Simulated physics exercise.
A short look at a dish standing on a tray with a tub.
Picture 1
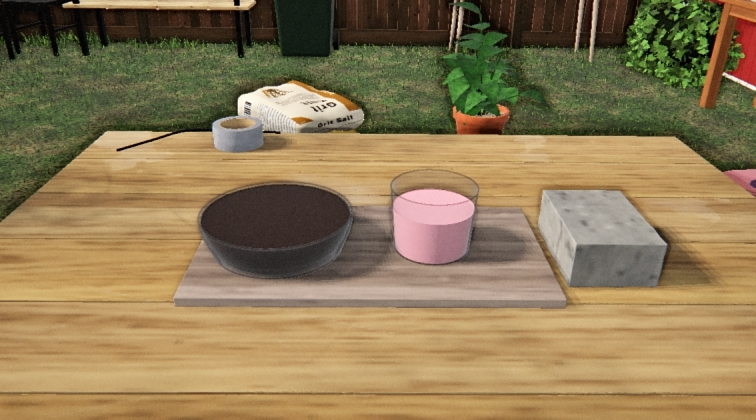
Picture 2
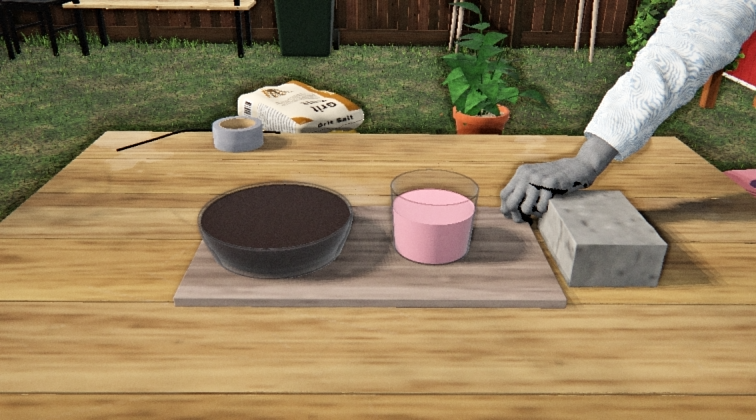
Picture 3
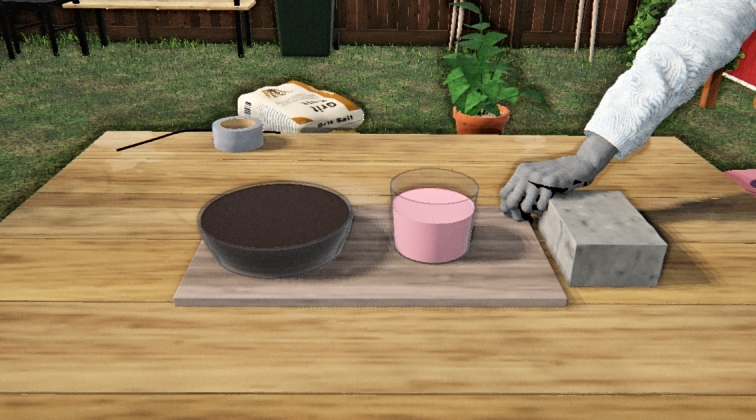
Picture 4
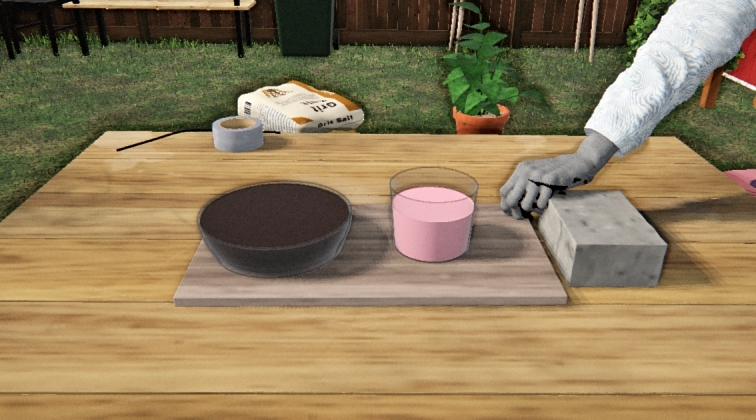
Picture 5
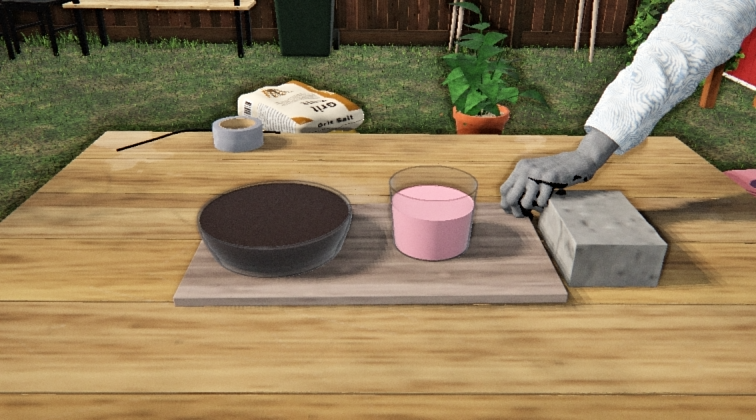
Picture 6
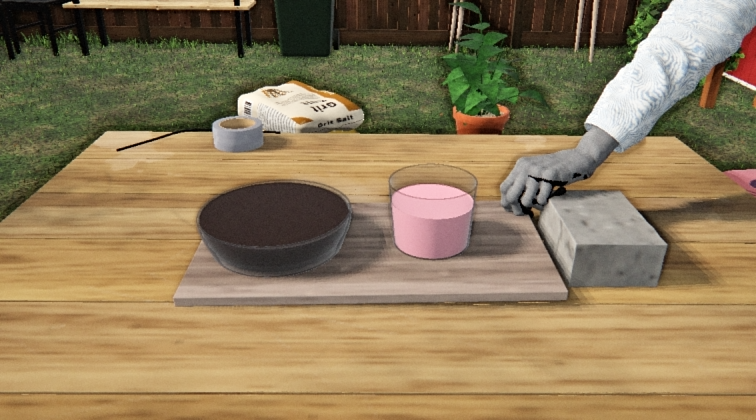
At first, a nearly full dish of dark material and a clear tub of pink contents stand on a flat wooden tray beside a gray brick. Then a hand reaches in from the right and takes the tray's end, raising it very slightly while the dish and tub barely move.
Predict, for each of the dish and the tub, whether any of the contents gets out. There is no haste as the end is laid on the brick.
As I see it, dish: Lets some out; tub: Retains its contents.
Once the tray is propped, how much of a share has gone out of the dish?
Result: Around 28 %.
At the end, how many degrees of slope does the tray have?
It settles at an angle of roughly 9 degrees.
Shortly, the tray slopes by about 5°; dish, it has lost some; tub, none is lost.
Then, the tray slopes by about 10°; dish, it has lost some; tub, none is lost.
At the finish, the tray slopes by about 9°, resting on the brick; dish, it has lost some; tub, none is lost.
